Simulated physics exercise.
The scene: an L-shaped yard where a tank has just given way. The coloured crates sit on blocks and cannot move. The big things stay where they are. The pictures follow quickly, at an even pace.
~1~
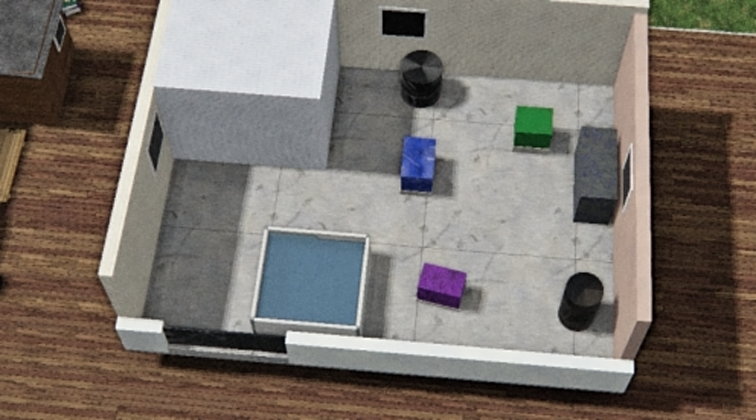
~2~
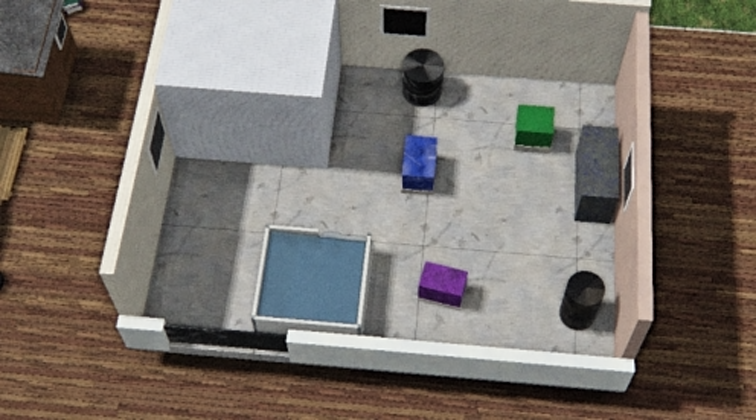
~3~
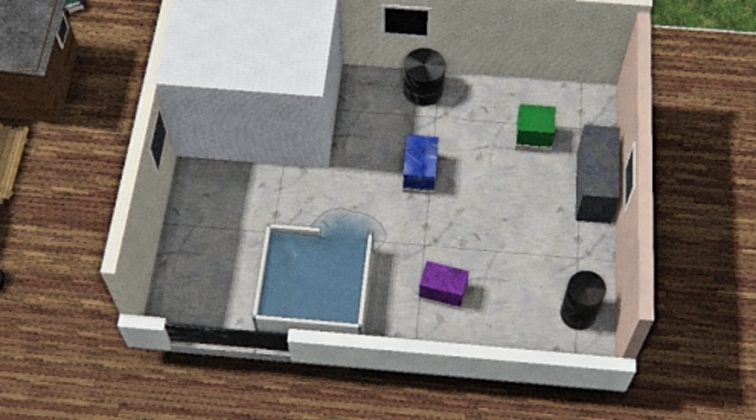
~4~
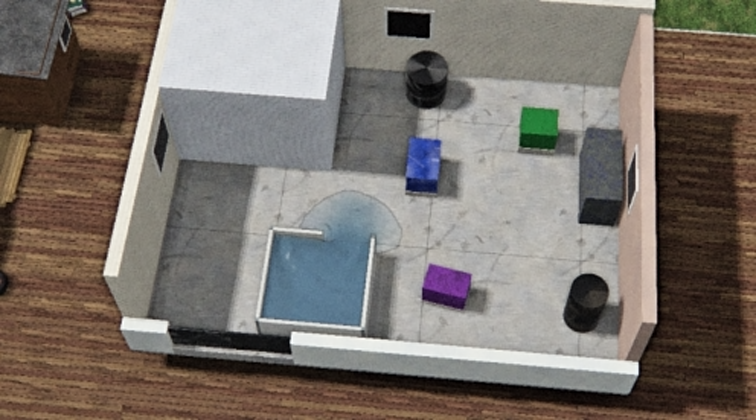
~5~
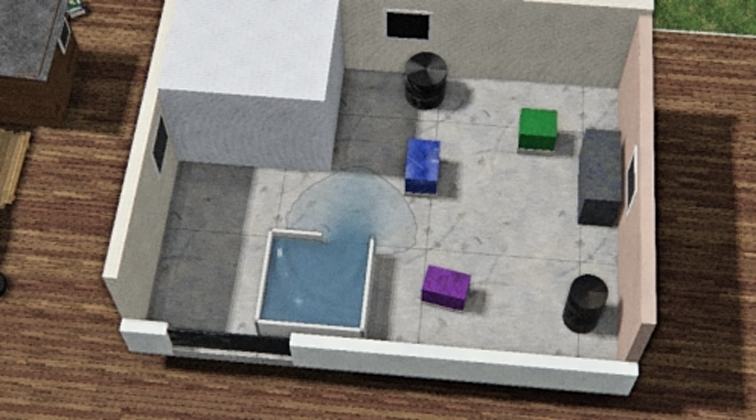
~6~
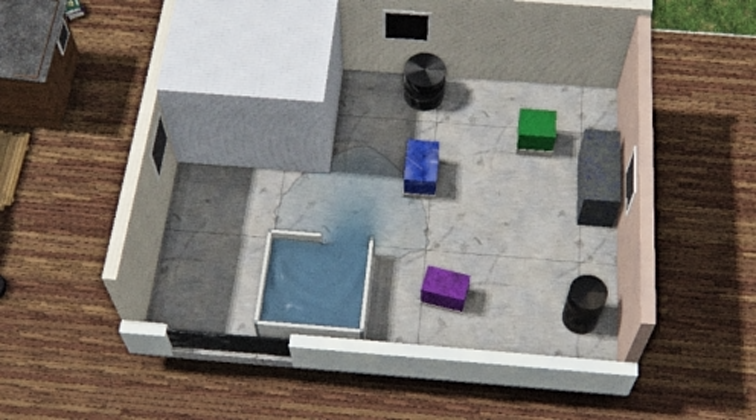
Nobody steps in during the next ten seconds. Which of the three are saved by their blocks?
One by one: The blue crate gets wet; the green crate stays dry; the purple crate stays dry.
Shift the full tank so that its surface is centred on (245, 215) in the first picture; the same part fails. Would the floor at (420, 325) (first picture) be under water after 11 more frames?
At that place: Clear.
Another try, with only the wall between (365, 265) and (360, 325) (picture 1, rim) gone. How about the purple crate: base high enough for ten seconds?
One by one: Purple crate gets wet.
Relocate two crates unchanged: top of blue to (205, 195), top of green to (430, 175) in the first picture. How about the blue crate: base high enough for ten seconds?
Then: The blue one is spared.
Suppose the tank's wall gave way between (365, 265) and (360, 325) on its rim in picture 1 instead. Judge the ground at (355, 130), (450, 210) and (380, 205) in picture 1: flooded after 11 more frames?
In turn: No water, flooded, flooded.
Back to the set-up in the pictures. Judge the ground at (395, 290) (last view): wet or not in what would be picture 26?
Verdict: Dry.
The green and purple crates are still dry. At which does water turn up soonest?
That is the green crate.
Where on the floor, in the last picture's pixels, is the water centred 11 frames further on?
Near (343, 230).
A moment on, water covers 20 % of the floor; the blue crate water round its plinth, the green crate not reached, the purple crate not reached.
Next, water covers 30 % of the floor; the blue crate water round its plinth, the green crate not reached, the purple crate not reached.
Then, water covers 50 % of the floor; the blue crate water round its plinth, the green crate water round its plinth, the purple crate not reached.
Later, water covers 65 % of the floor; the blue crate water round its plinth, the green crate water round its plinth, the purple crate water round its plinth.
In the end, water covers 90 % of the floor; the blue crate was topped, the green crate stayed above the water, the purple crate stayed above the water.
